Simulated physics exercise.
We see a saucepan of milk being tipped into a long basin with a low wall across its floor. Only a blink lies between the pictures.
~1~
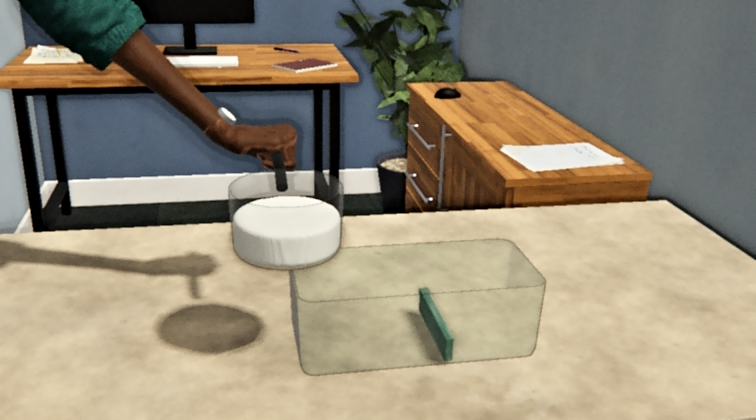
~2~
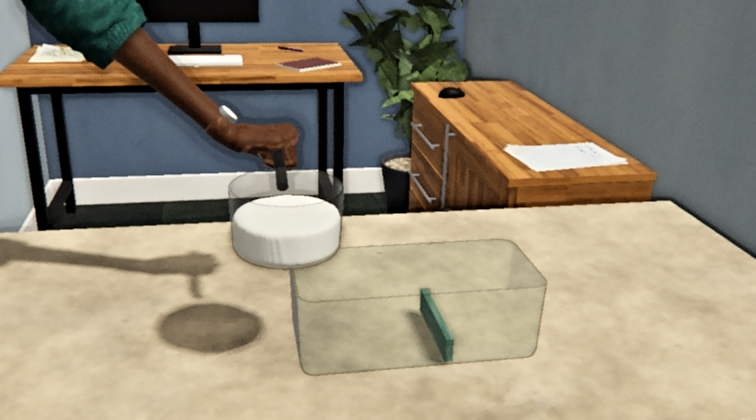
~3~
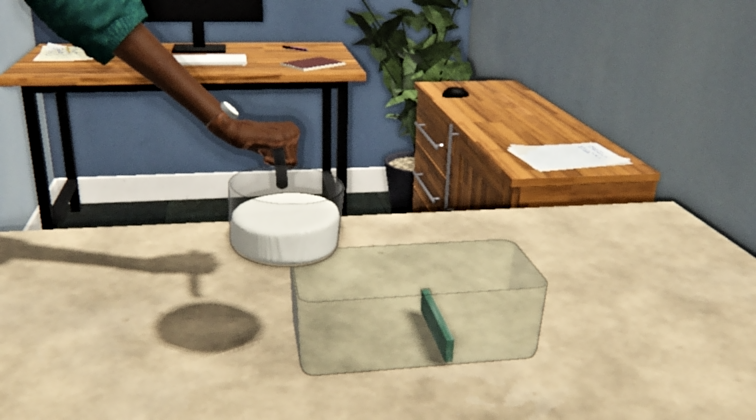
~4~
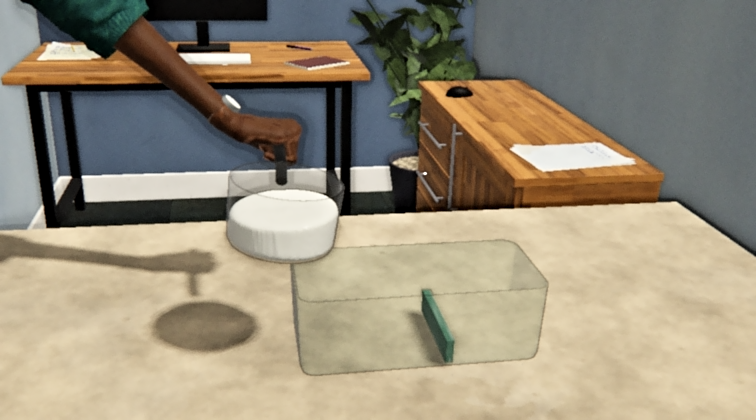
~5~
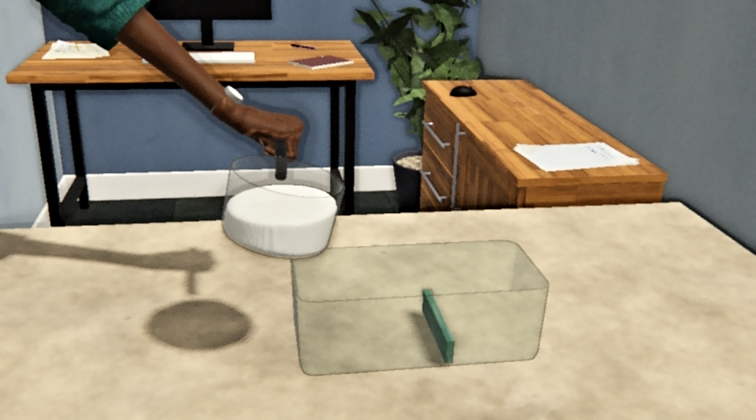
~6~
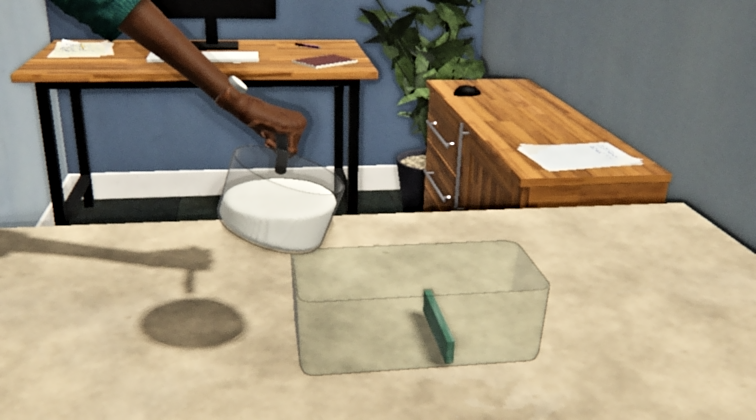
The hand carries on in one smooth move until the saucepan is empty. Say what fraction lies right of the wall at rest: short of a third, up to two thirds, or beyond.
The share right of the wall is less than a third.
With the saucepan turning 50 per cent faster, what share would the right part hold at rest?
Some 25 per cent.
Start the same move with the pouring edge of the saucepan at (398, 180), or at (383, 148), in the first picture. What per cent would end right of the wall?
First some 80, then 80 per cent.
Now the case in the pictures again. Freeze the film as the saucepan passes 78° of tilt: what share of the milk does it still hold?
It comes to 70 per cent or so.
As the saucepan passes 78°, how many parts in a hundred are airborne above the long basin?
Close to 30 per cent.
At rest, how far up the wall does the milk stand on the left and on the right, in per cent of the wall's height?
Some 60 per cent left and 10 right.
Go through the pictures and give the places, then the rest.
In the first picture, it leans 0°; its right rim is at (342, 186); the milk meets the walls at (233, 217) and (339, 211); the long basin's rim runs from (293, 277) to (528, 262); the wall's top is at (436, 313).
In the second picture, it leans 1°; its right rim is at (342, 186); the milk meets the walls at (233, 216) and (339, 210).
In the third picture, it leans 3°; its right rim is at (342, 186); the milk meets the walls at (232, 214) and (338, 207).
In the fourth picture, it leans 7°; its right rim is at (343, 186); the milk meets the walls at (229, 211) and (337, 204).
In the fifth picture, it leans 12°; its right rim is at (343, 186); the milk meets the walls at (226, 204) and (336, 200).
In the sixth picture, it leans 19°; its right rim is at (343, 186); the milk meets the walls at (223, 196) and (335, 195).
A moment on, the saucepan is tipped on its side and 68 per cent is still to pour, 1 is left of the wall and 0 right of it.
Next, the saucepan is tipped right over and 11 per cent is still to pour, 53 is left of the wall and 13 right of it.
Then the saucepan is tipped right over and 0 per cent is still to pour, 82 is left of the wall and 13 right of it.
Later the saucepan is tipped right over and 0 per cent is still to pour, 83 is left of the wall and 14 right of it.
Finally, 83 per cent lies left of the wall, 14 right of it and 3 outside.
